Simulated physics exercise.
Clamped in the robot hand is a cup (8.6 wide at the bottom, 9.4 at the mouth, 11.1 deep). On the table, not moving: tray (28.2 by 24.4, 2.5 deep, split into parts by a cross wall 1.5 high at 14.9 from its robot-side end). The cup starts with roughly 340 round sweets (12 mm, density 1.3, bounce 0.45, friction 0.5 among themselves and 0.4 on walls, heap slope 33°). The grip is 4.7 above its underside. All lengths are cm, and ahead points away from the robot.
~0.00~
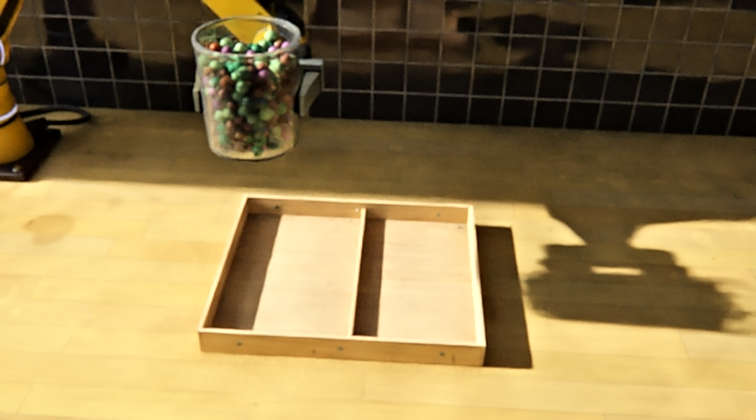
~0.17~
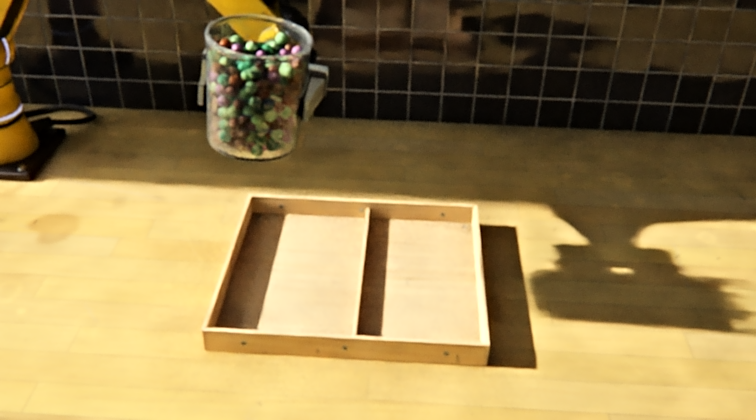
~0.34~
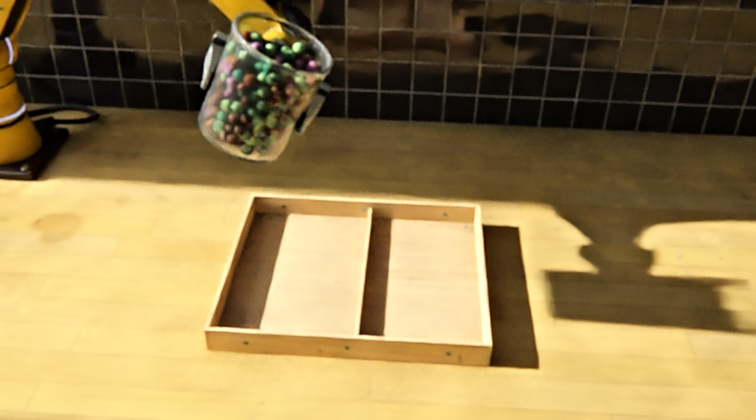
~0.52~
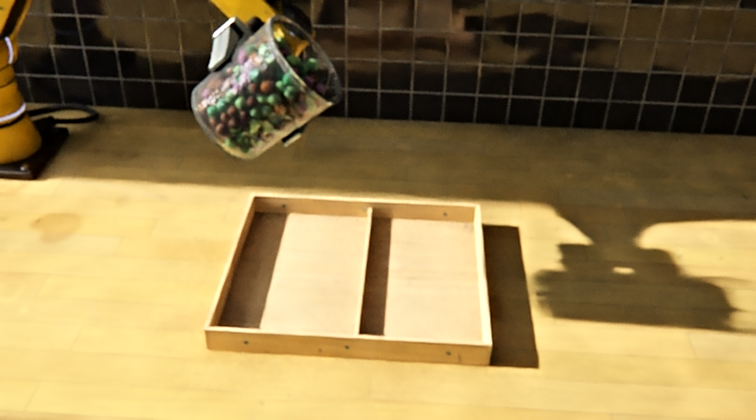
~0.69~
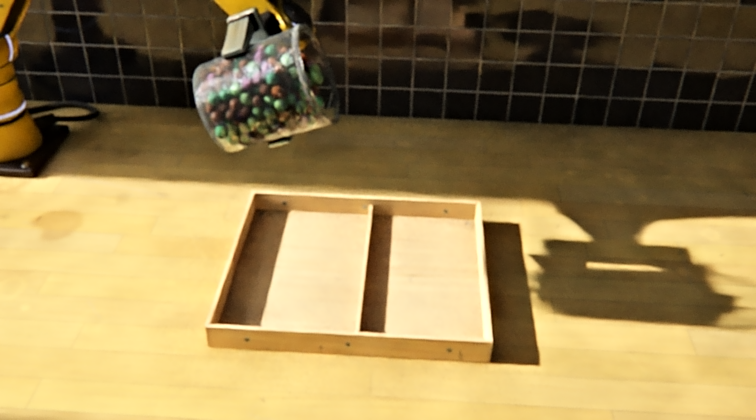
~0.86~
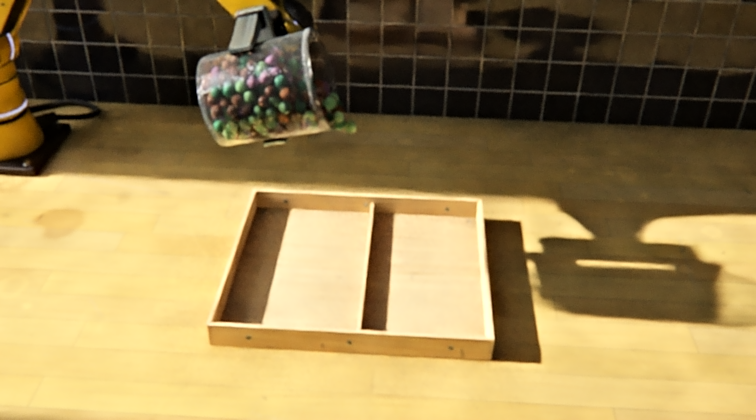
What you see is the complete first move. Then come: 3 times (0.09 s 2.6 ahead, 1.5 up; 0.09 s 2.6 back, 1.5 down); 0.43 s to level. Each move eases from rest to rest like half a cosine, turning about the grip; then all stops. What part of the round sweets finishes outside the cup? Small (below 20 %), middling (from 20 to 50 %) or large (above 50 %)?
Answer: Large; above 50 % of the round sweets finish outside the cup.
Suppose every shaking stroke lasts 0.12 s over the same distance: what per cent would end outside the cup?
In that case some 55 per cent.
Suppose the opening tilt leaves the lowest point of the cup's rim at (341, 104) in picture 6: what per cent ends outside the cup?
Some 40 per cent.
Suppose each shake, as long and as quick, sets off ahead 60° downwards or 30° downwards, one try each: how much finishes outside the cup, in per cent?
About 20 and 35 per cent.
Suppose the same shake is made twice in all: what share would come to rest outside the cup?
It would be near 55 per cent.
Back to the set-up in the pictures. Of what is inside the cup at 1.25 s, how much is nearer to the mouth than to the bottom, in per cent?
About 60 per cent.
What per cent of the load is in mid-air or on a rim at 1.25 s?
About 16 per cent.
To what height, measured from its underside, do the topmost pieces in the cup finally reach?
About 6.0 cm.
After 1.25 s, tilted 75° forward, highest piece 24 above the table; 172 in the cup, 113 in the far-side part, 3 in the robot-side part, 3 on the table or floor, 54 in flight or on a rim.
After 1.64 s, tilted 32° forward, highest piece 26 above the table; 191 in the far-side part, 124 in the cup, 14 in the robot-side part, 12 on the table or floor, 4 in flight or on a rim.
After 2.03 s, level, highest piece 24 above the table; 194 in the far-side part, 124 in the cup, 15 in the robot-side part, 12 on the table or floor.
After 3.08 s, level, highest piece 24 above the table; 194 in the far-side part, 124 in the cup, 15 in the robot-side part, 12 on the table or floor.
In the end, 194 in the far-side part, 124 in the cup, 15 in the robot-side part, 12 on the table or floor. That is 64 % outside the cup.
